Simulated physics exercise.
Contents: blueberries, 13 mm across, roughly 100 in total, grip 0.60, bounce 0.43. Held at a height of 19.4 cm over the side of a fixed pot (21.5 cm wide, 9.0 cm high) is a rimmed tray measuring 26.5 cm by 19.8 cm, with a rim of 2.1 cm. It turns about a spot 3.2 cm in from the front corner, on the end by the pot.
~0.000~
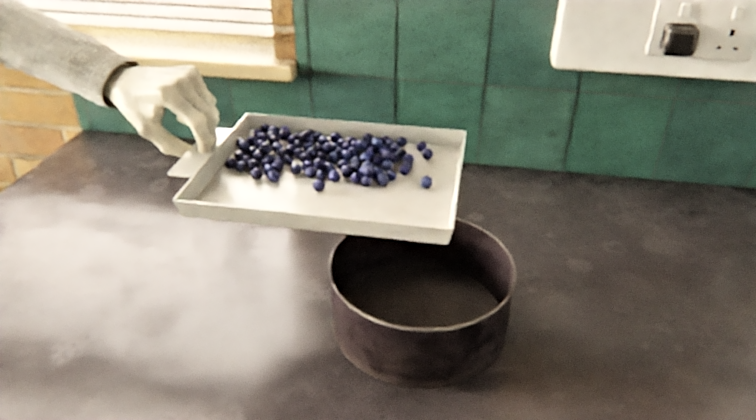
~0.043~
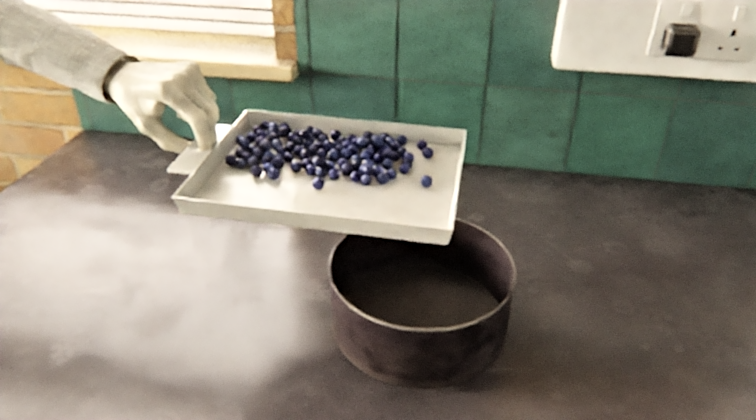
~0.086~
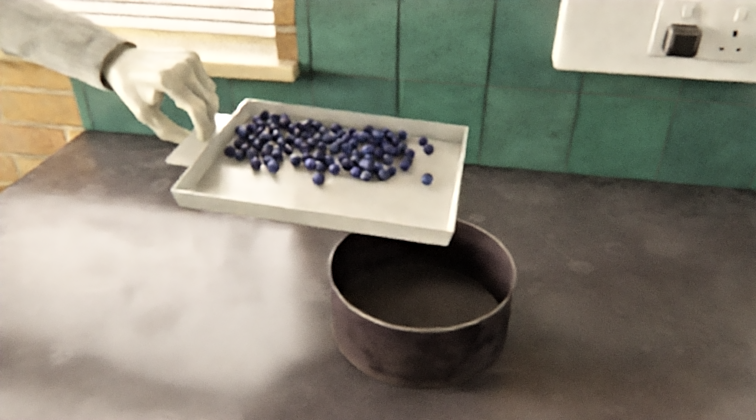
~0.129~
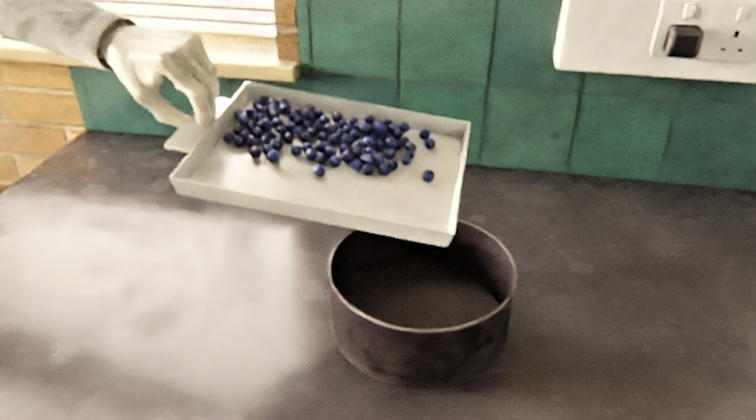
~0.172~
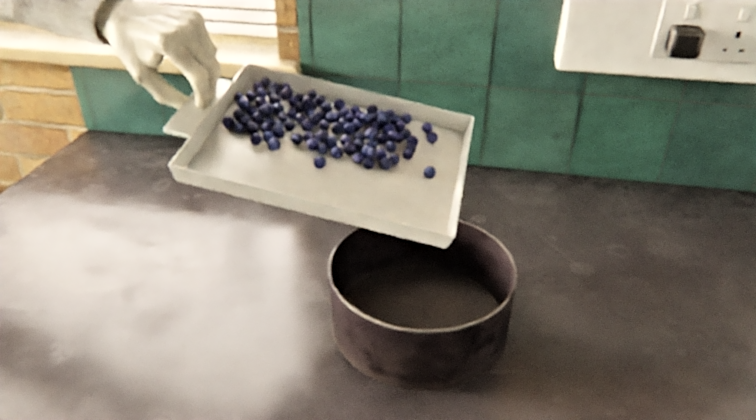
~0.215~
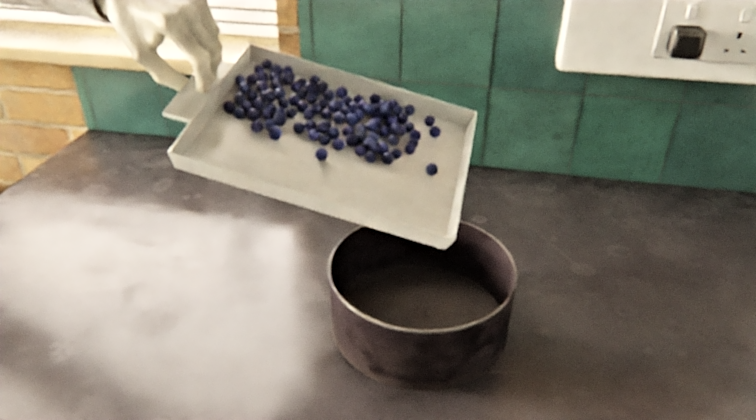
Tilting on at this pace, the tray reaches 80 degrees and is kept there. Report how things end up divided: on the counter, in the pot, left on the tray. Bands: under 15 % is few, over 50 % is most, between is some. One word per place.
Counter: Most, pot: Few, left on the tray: Some.
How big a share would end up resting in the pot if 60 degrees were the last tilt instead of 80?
In that case, near 0 percent.
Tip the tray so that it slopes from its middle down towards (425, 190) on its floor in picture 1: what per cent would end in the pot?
I'd estimate about 10 %.
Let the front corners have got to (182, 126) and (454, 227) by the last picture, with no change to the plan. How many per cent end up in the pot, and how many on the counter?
Final per cent - pot 20, counter 25.
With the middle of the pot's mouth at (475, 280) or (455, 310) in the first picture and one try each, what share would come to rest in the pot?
Try one: ~ 20 %; try two: ~ 55 %.
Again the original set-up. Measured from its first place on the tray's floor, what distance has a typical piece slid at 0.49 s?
Displacement on the tray: About 7 cm.
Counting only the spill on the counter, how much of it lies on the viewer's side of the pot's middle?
Estimate: Close to 100 per cent of the pieces.
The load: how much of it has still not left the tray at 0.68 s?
Value: About 95%.
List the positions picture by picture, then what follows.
In the first frame, tray tilt 0 degrees, front corners at (179, 198) and (449, 226); middle of the pieces at (322, 156); pot at (422, 264).
In the second frame, tray tilt 1 degrees, front corners at (178, 195) and (449, 226); middle of the pieces at (322, 154).
In the third frame, tray tilt 3 degrees, front corners at (177, 188) and (449, 228), lowest corner right front; middle of the pieces at (322, 147).
In the fourth frame, tray tilt 8 degrees, front corners at (176, 176) and (450, 230), lowest corner right front; middle of the pieces at (323, 137).
In the fifth frame, tray tilt 13 degrees, front corners at (175, 163) and (451, 232), lowest corner right front; middle of the pieces at (324, 125).
In the sixth frame, tray tilt 17 degrees, front corners at (175, 151) and (451, 235), lowest corner right front; middle of the pieces at (326, 114); pot at (422, 265). Its pace works out near 110 degrees a second.
After 0.49 s, tilt 48 degrees; the tray holds 100 %, the pot 0 %.
After 0.68 s, tilt 69 degrees; the tray holds 95 %, the pot 0 %.
After 0.99 s, tilt 80 degrees; the tray holds 40 %, the pot 0 %.
At rest (1.8 s), counter 65 %, pot 0 %, tray 35 %.
